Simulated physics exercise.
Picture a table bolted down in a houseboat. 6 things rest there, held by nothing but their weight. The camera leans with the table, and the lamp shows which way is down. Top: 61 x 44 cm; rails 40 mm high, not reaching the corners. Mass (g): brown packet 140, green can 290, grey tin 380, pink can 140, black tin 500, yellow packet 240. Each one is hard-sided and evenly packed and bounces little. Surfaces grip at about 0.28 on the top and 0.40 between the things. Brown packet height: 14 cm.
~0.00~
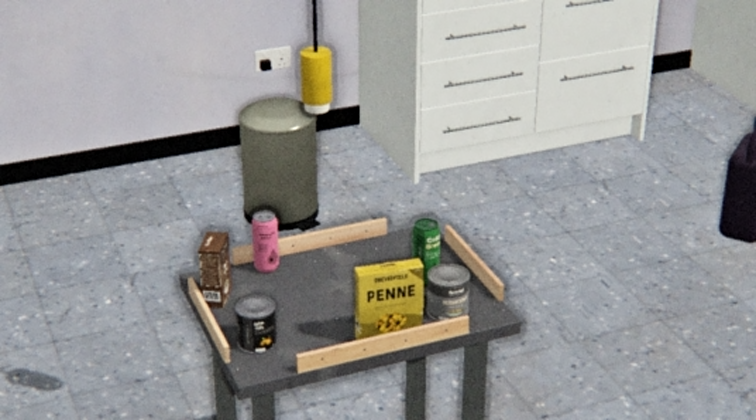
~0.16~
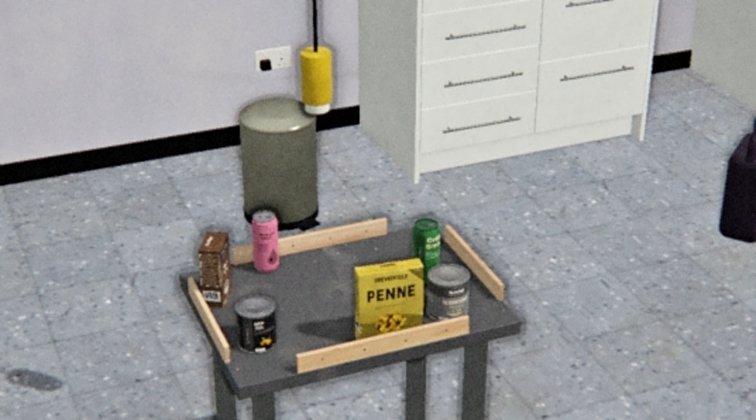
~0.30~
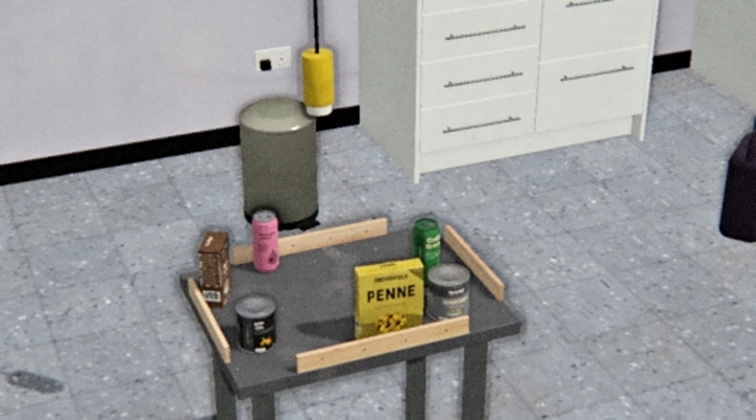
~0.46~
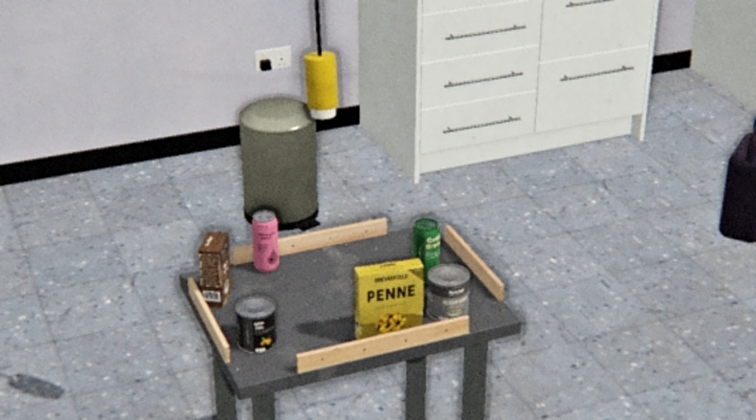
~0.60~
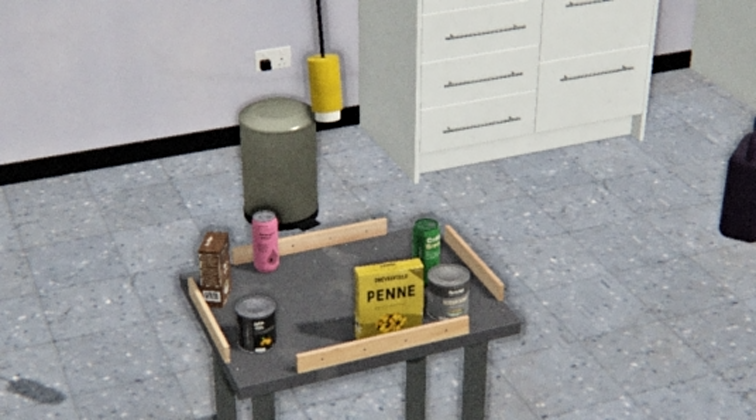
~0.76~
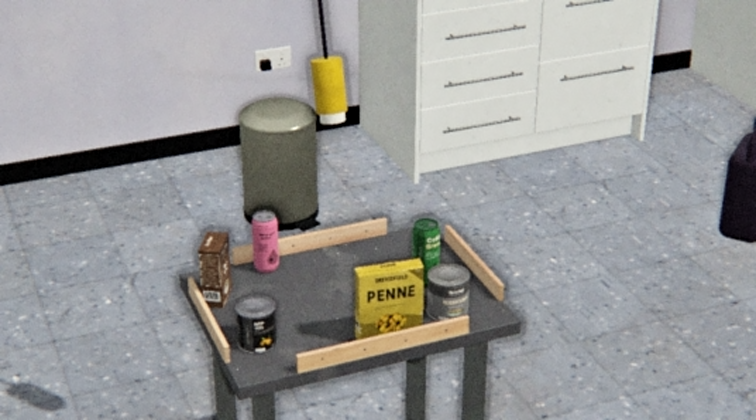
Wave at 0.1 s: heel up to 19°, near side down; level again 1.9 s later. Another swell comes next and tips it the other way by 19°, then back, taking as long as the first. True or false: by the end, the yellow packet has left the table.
True.
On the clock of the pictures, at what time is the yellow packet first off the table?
It happens near 1.0 s.
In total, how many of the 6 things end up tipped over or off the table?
All told, 1.
Around 1.26 s, boat heeled 17°, near side down; yellow packet now off the table; brown packet shifted 5 cm; pink can shifted 4 cm.
Around 1.46 s, boat heeled 12°, near side down; brown packet shifted 9 cm; pink can shifted 8 cm; green can shifted 8 cm.
Around 3.16 s, boat heeled 17°, far side down; brown packet shifted 6 cm; pink can shifted 5 cm; black tin shifted 5 cm.
Finally (4.4 s), off the table, yellow packet; not toppled but over 5 cm from the start, grey tin; the other 4 still in place (within 5 cm).
